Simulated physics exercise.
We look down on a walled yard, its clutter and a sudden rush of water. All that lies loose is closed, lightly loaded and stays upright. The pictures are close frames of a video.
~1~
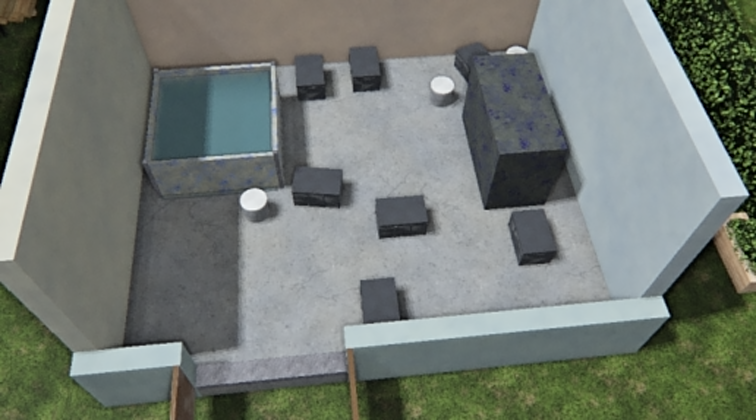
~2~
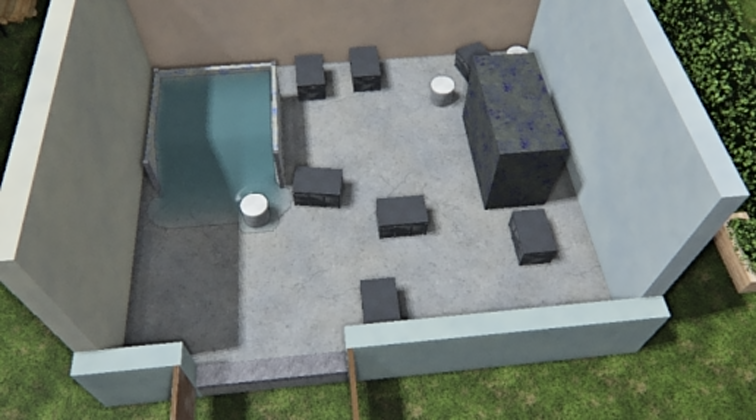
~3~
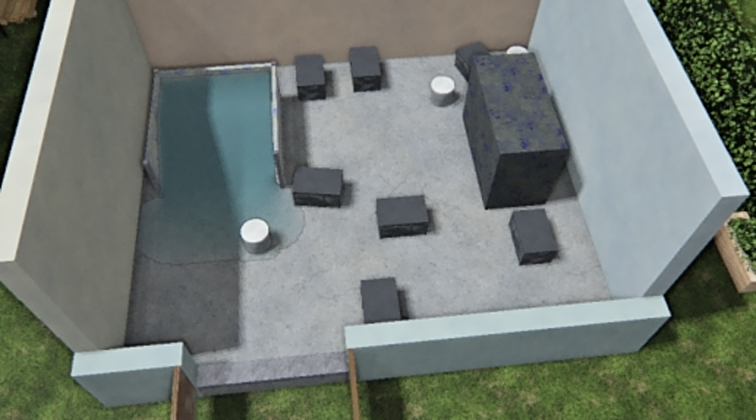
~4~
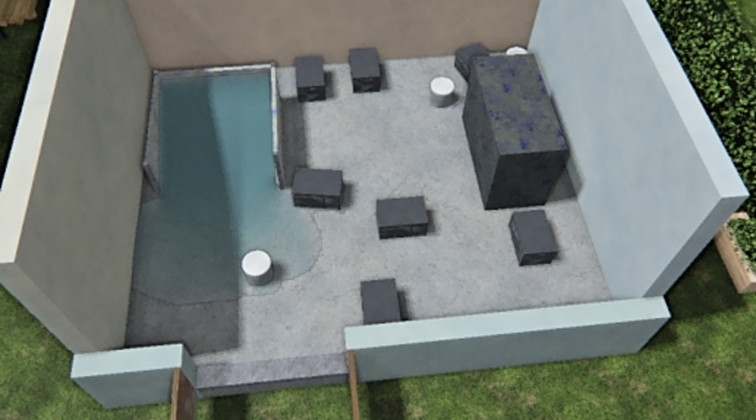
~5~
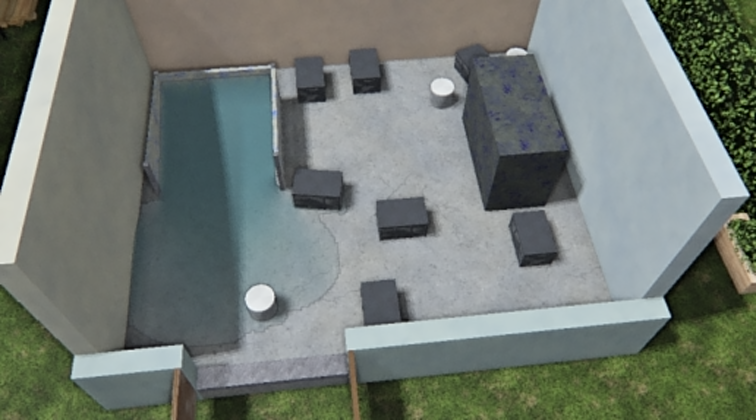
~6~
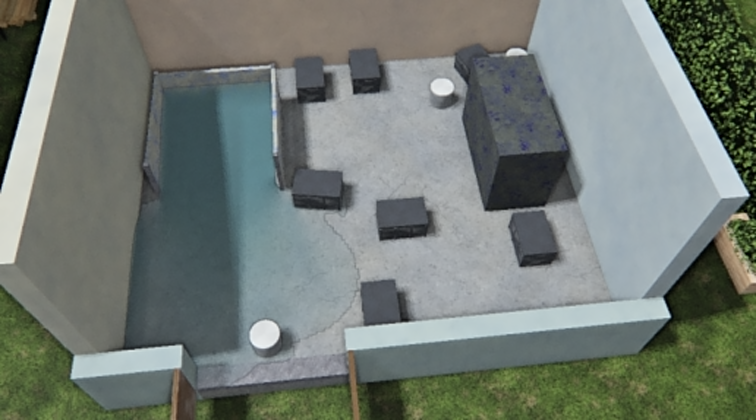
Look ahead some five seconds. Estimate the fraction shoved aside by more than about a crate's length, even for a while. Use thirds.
Share: Under a third.
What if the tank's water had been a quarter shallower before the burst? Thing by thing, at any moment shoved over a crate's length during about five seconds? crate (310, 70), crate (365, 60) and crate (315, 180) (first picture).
One after the other: No, less than that, less than that.
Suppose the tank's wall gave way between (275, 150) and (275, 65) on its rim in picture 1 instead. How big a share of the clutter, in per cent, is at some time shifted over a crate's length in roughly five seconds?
About 90 per cent.
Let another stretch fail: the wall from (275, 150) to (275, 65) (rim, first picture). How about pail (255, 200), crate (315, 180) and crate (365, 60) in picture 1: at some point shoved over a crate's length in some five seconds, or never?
In turn: Under that, pushed that far, yes.
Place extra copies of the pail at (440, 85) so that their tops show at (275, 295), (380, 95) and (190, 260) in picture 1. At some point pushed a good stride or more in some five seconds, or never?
One after the other: Moved that far, not that far, moved that far.
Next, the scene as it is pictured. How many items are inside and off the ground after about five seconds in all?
0 of them.
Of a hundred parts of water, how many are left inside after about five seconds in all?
Close to 50 %.
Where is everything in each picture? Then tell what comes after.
A pail at (254, 199), on the bottom; a crate at (317, 180), on the bottom; 0 of 10 have shifted, in the first frame.
A pail at (254, 204) rests on the ground, close to its start; a crate at (318, 180) rests on the ground; 1 of 10 have shifted, in the second frame.
A pail at (255, 230) rests on the ground, a stride from its start; a crate at (318, 180) rests on the ground; 1 of 10 have shifted, in the third frame.
A pail at (256, 263) rests on the ground, a stride from its start; a crate at (318, 181), on the bottom; 1 of 10 have shifted, in the fourth frame.
A pail at (260, 298), on the bottom, a stride from its start; a crate at (318, 182) rests on the ground; 1 of 10 have shifted, in the fifth frame.
A pail at (264, 334) rests on the ground, far from its start; a crate at (318, 182) rests on the ground; 1 of 10 have shifted, in the sixth frame.
A moment on, 1 of 10 are well off their spots; 0 afloat.
Next, 2 of 10 are well off their spots; 0 afloat.
Later, 2 of 10 are well off their spots; 0 afloat.
In the end, 2 of 10 are well off their spots, and 2 have been at some point; 0 afloat.
